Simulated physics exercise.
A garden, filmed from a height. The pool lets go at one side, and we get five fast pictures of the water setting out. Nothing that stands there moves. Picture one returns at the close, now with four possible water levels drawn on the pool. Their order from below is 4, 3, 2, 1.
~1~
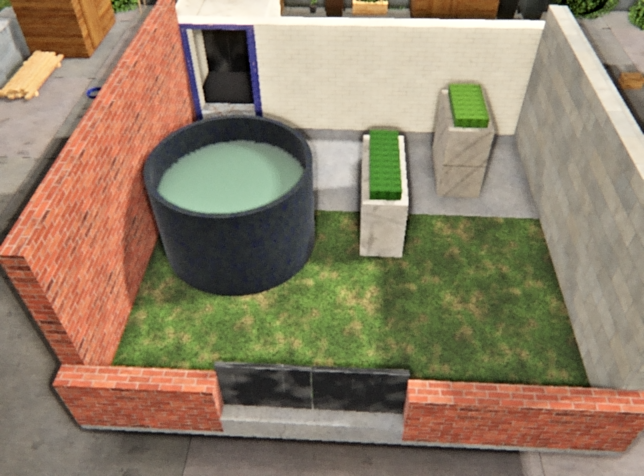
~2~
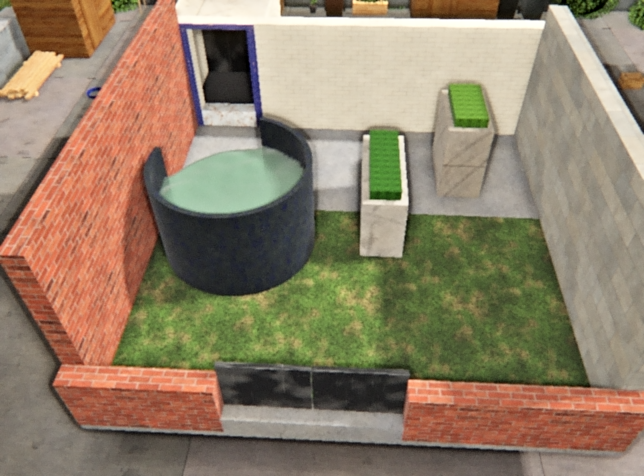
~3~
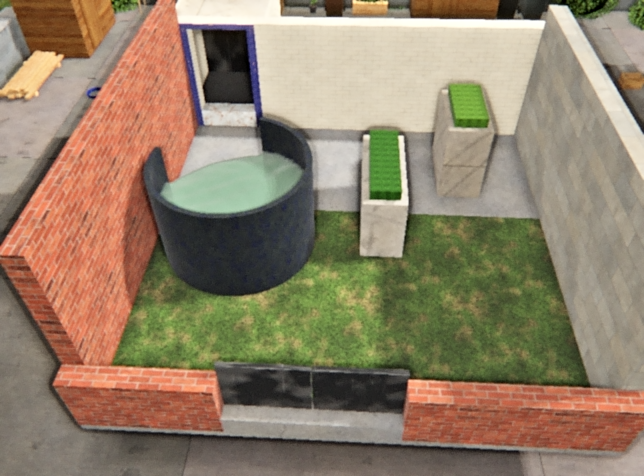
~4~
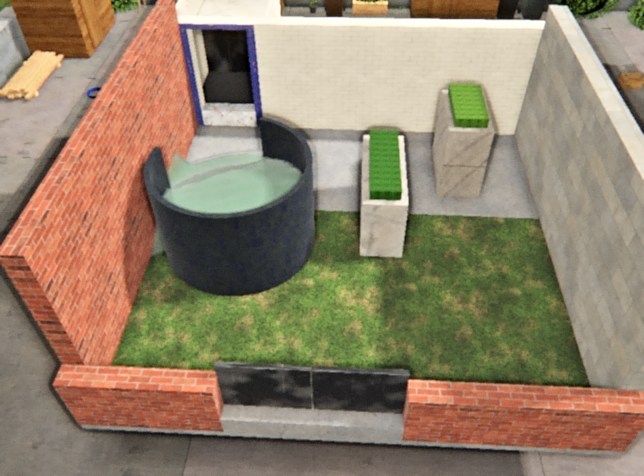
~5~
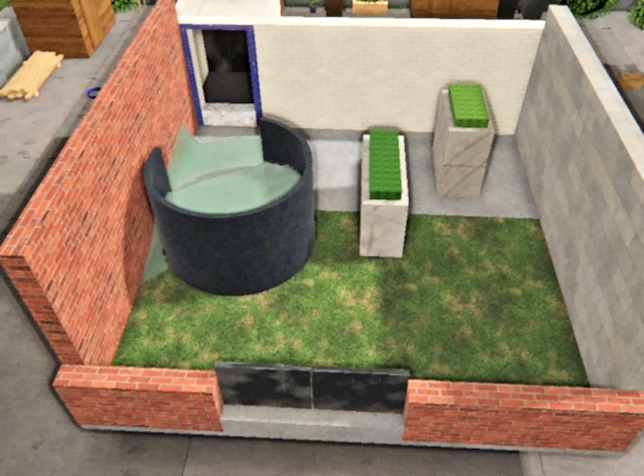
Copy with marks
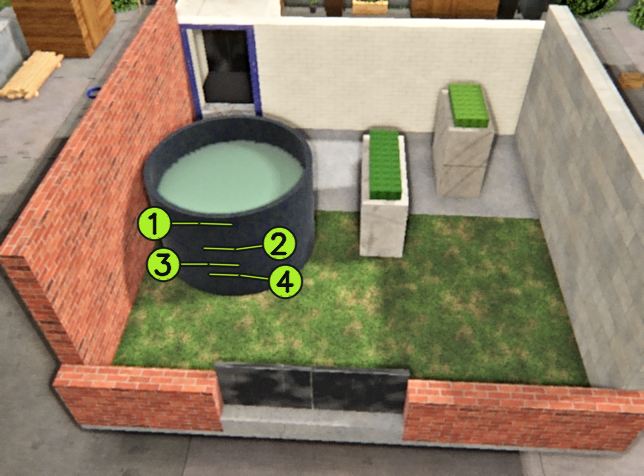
A walled yard of patchy grass and grey paving is seen from above by a still camera. A dark round pool of pale green water stands at left beside a red brick wall, near a blue-framed doorway, with two green-topped stone blocks toward the right and a dark gate in front. The pool's back section disappears, and water pours out through the gap, spreading behind and along the left wall.
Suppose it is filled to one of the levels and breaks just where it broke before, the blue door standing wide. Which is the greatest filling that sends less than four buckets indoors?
It is 4.
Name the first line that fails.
That would be 3.
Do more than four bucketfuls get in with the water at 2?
Yes, that goes wrong.
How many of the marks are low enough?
One of the four.
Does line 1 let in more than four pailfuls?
Yes.
On the marked copy, 1 at (214, 223); 2 at (219, 248); 3 at (223, 264); 4 at (225, 274); from the bottom up 4, 3, 2, 1.
With 1, dozens of bucketfuls pour in.
With 2, dozens of bucketfuls pour in.
With 3, about 9 bucketfuls get in.
With 4, a splash gets over, under a bucket.
